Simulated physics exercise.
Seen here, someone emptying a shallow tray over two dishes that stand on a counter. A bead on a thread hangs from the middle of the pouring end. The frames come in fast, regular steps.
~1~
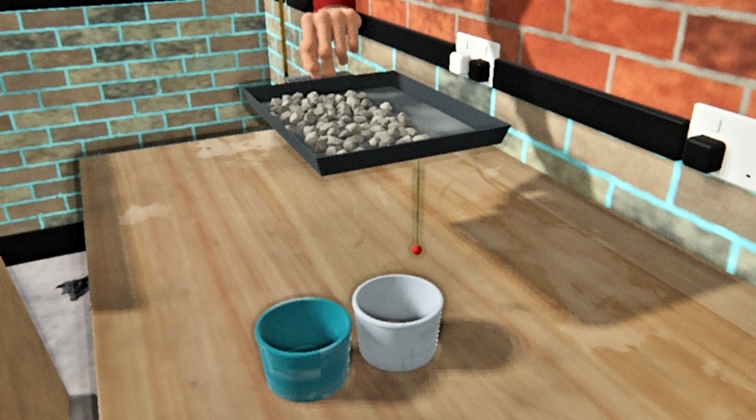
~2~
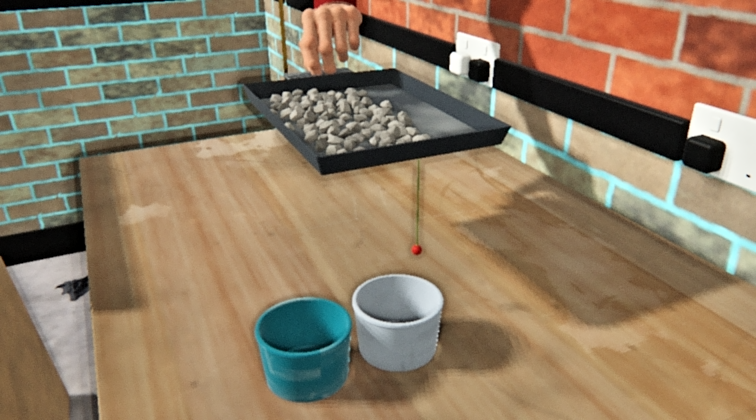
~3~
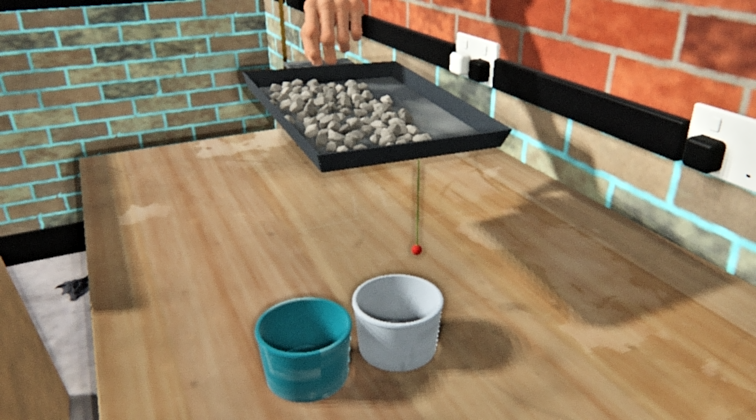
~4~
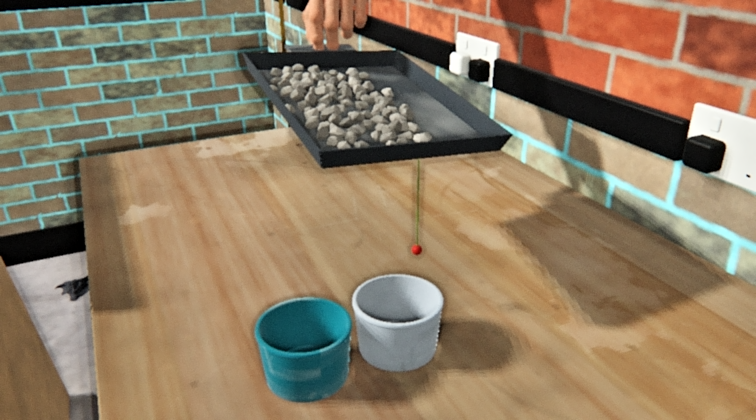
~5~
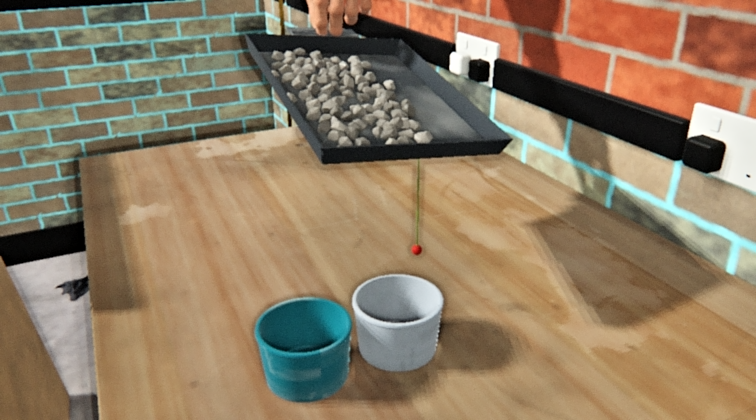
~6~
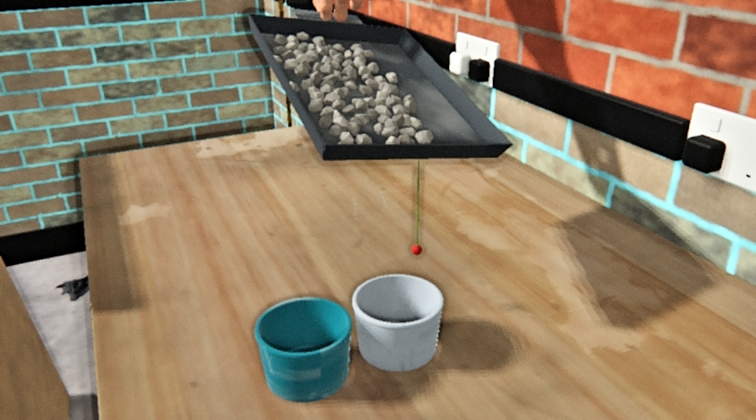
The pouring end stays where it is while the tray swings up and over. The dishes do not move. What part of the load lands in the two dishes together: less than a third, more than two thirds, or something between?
They take under a third between them.
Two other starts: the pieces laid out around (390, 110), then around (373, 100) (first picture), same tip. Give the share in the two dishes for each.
Near 0 % and 0 %.
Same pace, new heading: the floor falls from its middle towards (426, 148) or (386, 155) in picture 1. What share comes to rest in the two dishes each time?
In turn 20 and 60 in a hundred.
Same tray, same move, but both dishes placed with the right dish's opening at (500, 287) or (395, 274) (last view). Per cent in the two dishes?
First some 10, then 0 per cent.
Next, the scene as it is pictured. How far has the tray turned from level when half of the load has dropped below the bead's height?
At some 85 degrees.
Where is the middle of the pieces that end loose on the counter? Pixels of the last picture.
Around (506, 299).
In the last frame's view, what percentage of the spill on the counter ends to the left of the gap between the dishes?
It comes to 0 per cent or so.
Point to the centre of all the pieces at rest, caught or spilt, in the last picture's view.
At about (506, 299).
Soon, tray tipped steeply; nearly all on the tray; a small part in the air.
A while on, tray tipped past a quarter turn; about a quarter on the tray; about two thirds outside both; about a quarter in the air.
Towards the end, tray tipped past a quarter turn; all outside both.
Finally, tray tipped past a quarter turn; none in the left dish; none in the right dish; all outside both.
